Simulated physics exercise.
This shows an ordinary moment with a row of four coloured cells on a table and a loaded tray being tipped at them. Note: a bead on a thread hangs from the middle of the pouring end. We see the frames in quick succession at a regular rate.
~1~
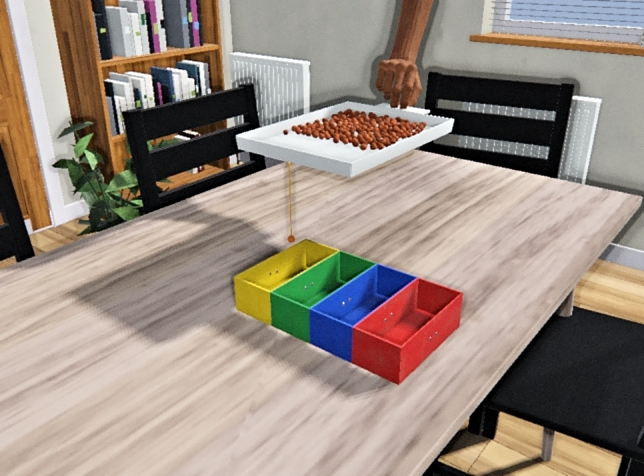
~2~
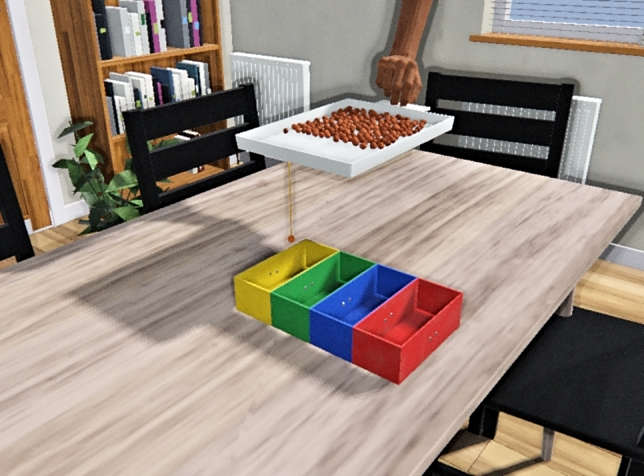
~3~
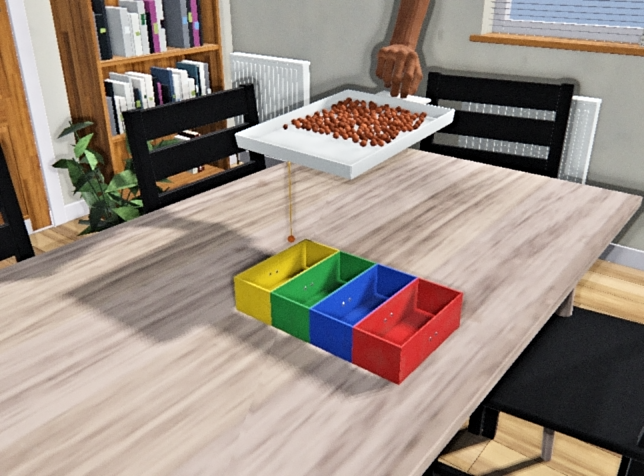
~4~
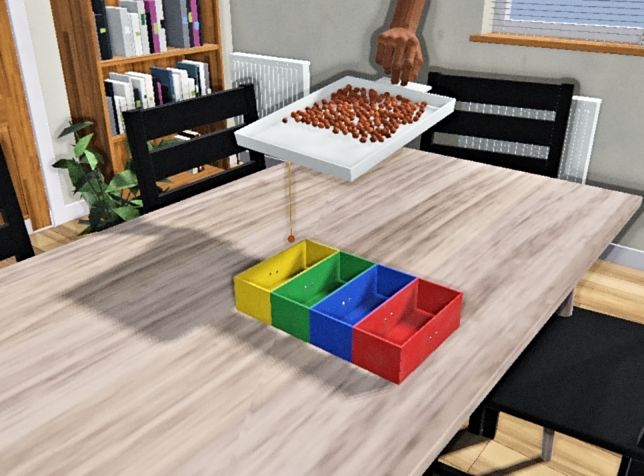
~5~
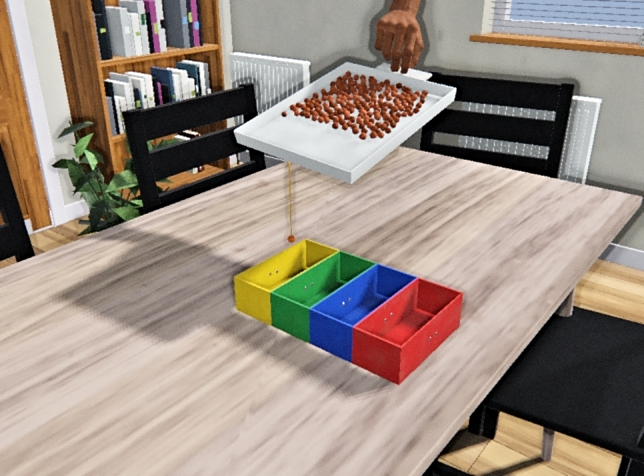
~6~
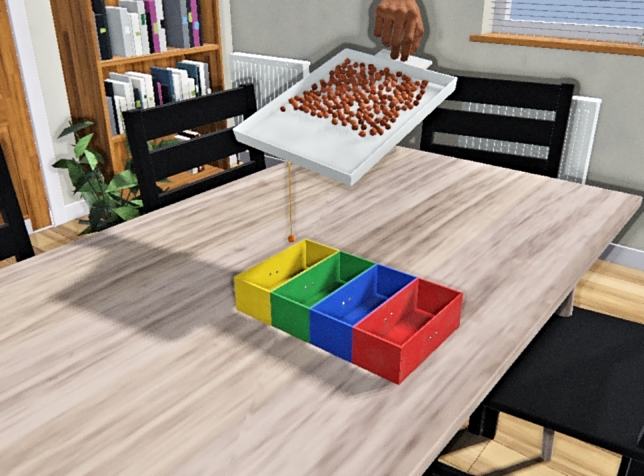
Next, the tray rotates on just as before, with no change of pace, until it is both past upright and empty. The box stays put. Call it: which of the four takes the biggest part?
The green compartment.
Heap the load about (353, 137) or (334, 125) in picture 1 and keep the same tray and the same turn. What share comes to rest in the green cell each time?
The first start yields 60 per cent, the second 50 per cent.
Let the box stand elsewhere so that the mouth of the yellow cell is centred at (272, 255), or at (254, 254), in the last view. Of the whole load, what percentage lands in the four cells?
It would be roughly 100 per cent for the first and roughly 100 per cent for the second.
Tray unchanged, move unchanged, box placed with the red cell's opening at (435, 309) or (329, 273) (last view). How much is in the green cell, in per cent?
About 60 and 0 per cent respectively.
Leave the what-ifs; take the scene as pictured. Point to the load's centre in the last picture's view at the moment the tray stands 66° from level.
Roughly at (331, 155).
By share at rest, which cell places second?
The second spot goes to that yellow cell.
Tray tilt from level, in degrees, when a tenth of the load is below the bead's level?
Approx. 70° from level.
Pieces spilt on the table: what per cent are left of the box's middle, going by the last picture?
I reckon around 100 per cent.
Soon after the last picture, tray tipped steeply; most on the tray; a stray few in the green cell; a stray few in the blue cell; a stray few in the yellow cell; a small part falling or outside the box.
A little later, tray tipped past a quarter turn; about half on the tray; about a quarter in the green cell; a small part in the yellow cell; a stray few in the red cell; a stray few in the blue cell; about a quarter falling or outside the box.
Later still, tray tipped past a quarter turn; about two thirds in the green cell; about a quarter in the yellow cell; a small part in the blue cell; a stray few in the red cell; a small part falling or outside the box.
At rest, tray tipped past a quarter turn; about two thirds in the green cell; about a quarter in the yellow cell; a small part in the blue cell; a stray few in the red cell; a small part outside the box.
